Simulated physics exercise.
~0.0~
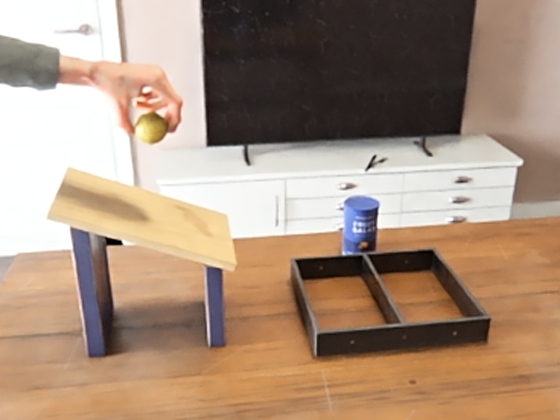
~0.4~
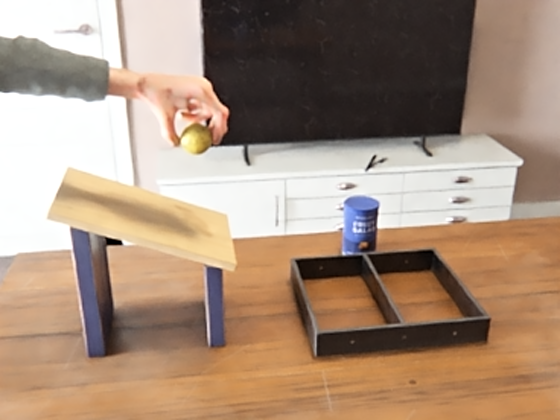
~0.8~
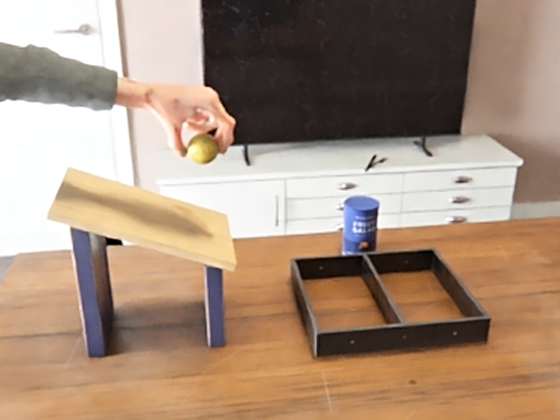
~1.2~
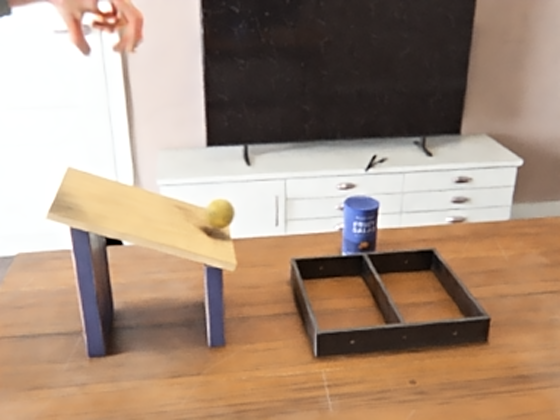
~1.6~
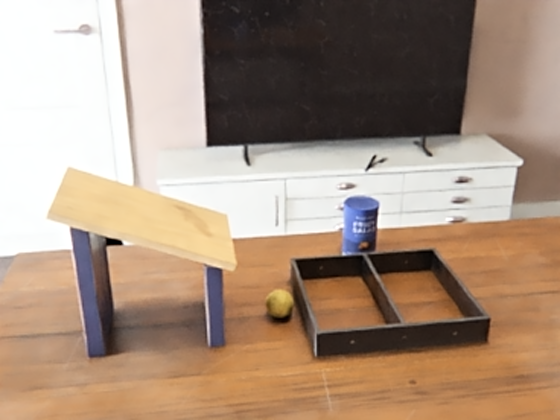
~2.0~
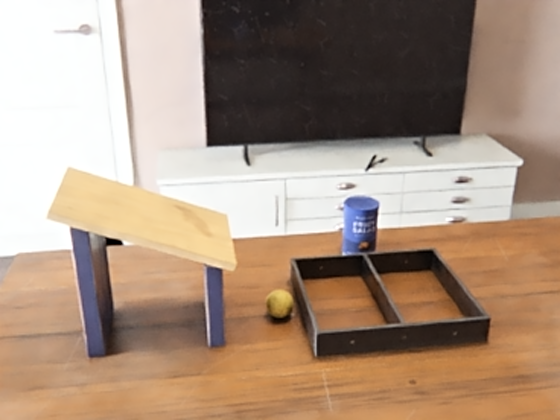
The clip opens on a wooden table with a sloping board on dark blue supports, a black tray split into two bays, and a blue tin standing behind the tray. A hand holds a yellow ball above the board and carries it to the right, toward the board's lower end. The hand lets go and draws back to the left, leaving the ball near the low edge of the slope. The ball leaves the board and drops to the table. It ends at rest just left of the tray, outside both bays, while the tin stays in its place.
